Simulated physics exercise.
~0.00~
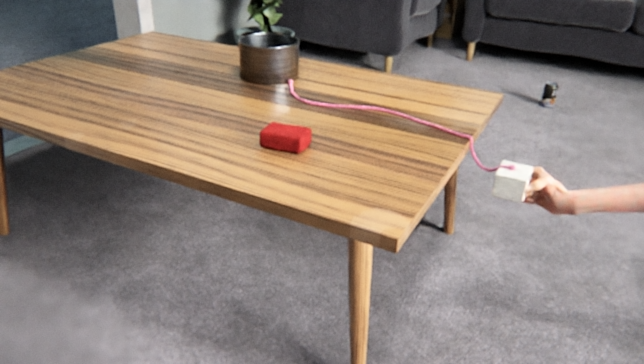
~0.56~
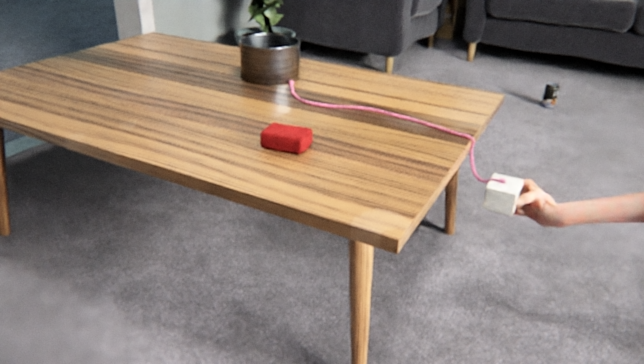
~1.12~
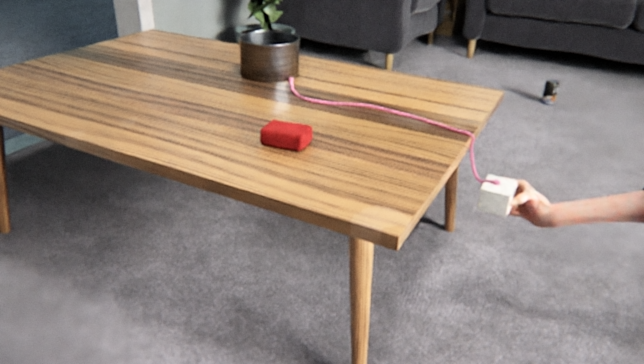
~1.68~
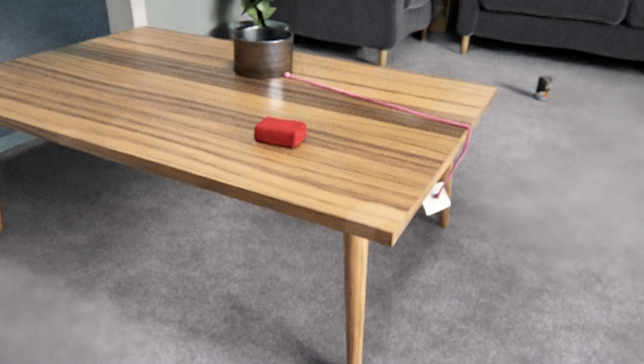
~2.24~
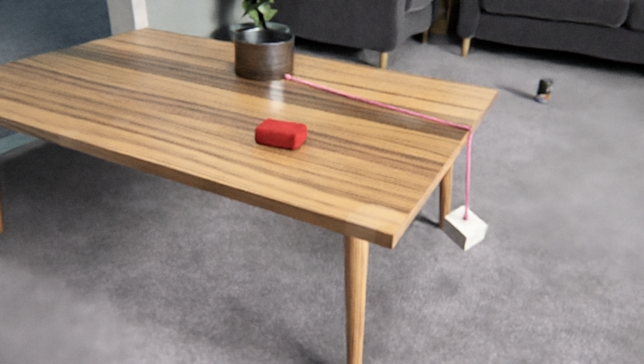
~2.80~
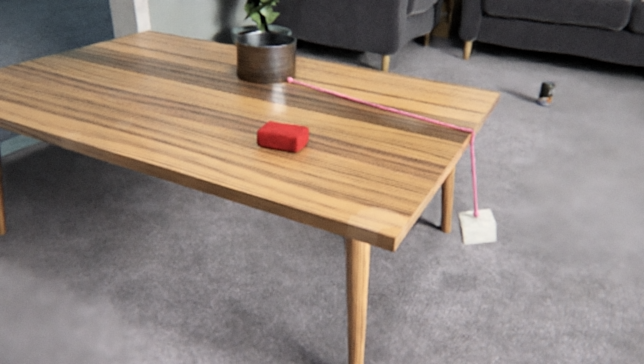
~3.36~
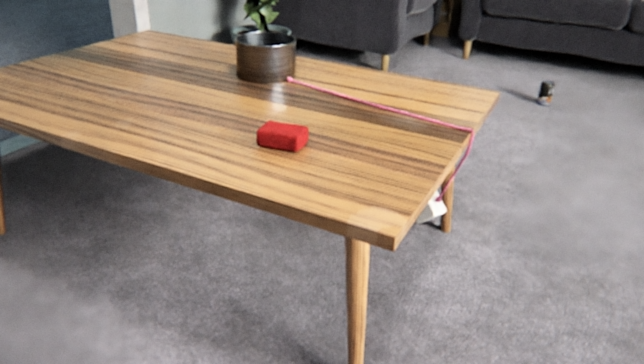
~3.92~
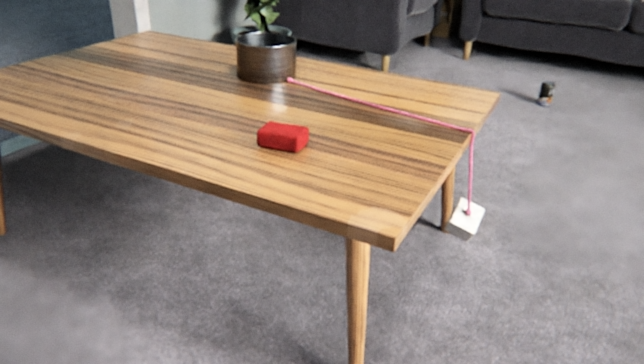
A hand at the right holds a white block on a pink shoelace beyond the edge of a striped wooden table, seen from slightly above by a gently swaying camera in a grey-carpeted room with dark sofas behind. The shoelace runs across the tabletop to a dark pot holding a green plant, and a red sponge lies nearer the middle. The hand lowers the block a little, then lets go. The block swings left beneath the table's edge, turning, then back right and left again on the taut shoelace. It ends dangling above the carpet, while the pot and sponge stay put.
